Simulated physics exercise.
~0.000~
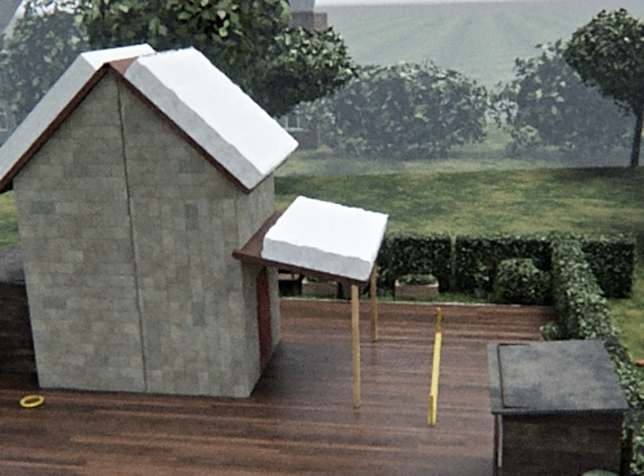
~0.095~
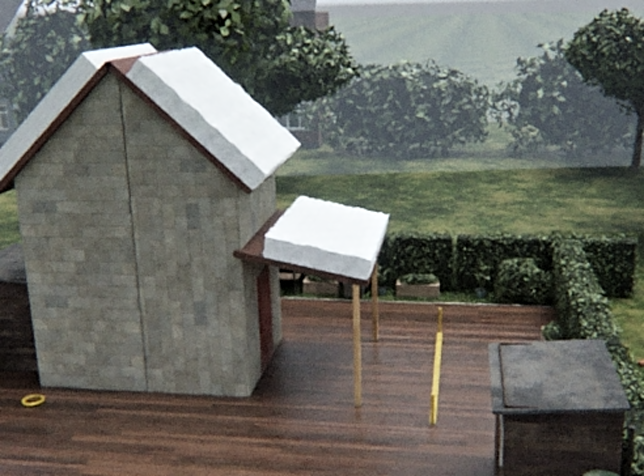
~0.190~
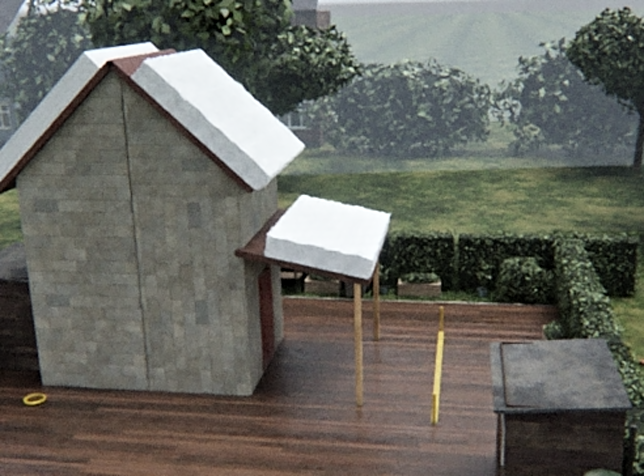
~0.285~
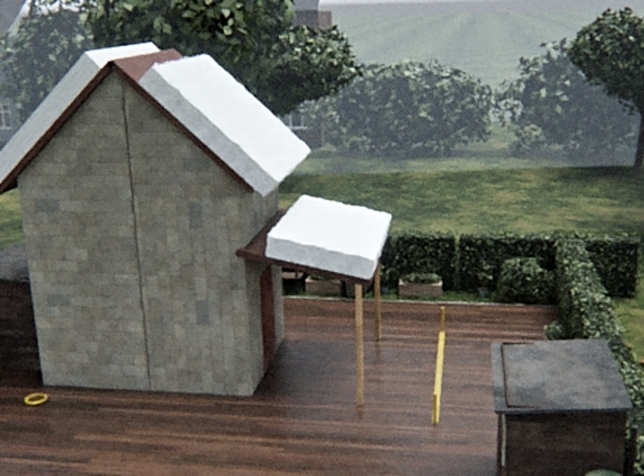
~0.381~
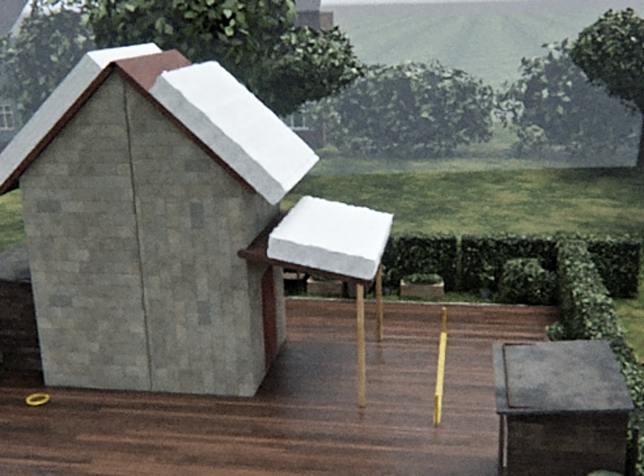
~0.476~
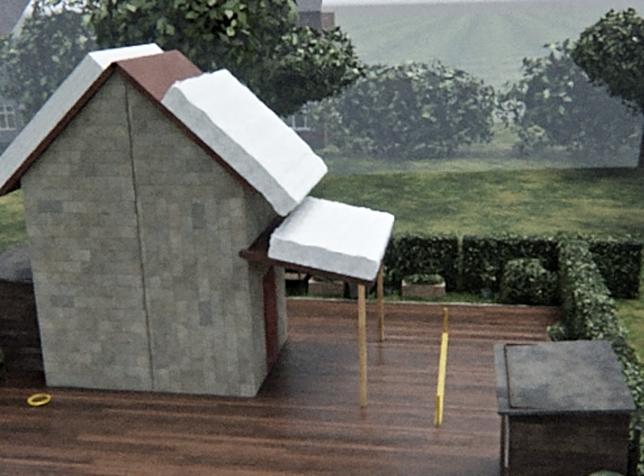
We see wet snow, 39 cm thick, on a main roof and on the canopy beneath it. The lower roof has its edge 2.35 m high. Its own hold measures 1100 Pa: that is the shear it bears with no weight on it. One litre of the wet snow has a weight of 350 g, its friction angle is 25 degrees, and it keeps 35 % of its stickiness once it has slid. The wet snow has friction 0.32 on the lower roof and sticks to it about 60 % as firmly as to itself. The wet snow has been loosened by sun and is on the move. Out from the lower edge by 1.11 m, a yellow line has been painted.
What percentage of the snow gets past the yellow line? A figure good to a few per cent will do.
I would put it near 44 percent.
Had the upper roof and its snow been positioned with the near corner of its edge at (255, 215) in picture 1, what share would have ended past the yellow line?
Then about 20 %.
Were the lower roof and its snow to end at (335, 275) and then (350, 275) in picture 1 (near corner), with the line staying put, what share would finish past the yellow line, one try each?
I'd expect around 50 percent the first time and around 50 percent the second.
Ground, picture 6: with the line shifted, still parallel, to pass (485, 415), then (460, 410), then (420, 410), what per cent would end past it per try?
First try 25 per cent, second 35 per cent, third 50 per cent.
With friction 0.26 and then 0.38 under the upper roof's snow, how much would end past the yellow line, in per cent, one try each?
Roughly 35 per cent first, roughly 20 per cent second.
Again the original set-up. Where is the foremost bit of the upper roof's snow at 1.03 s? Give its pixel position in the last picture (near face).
Near (379, 247).
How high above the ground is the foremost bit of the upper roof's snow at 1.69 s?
Height: Approx. 0.2 m.
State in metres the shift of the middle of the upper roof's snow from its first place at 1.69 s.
4.4 m.
By 1.03 s, none is below the lower edge and 0 % is past the line.
By 1.69 s, 37 % is below the lower edge and 21 % is past the line.
By 2.34 s, 61 % is below the lower edge and 44 % is past the line.
By 3.00 s, 62 % is below the lower edge and 44 % is past the line.
By 3.50 s, at the end, 62 % is below the lower edge and 44 % is past the line.
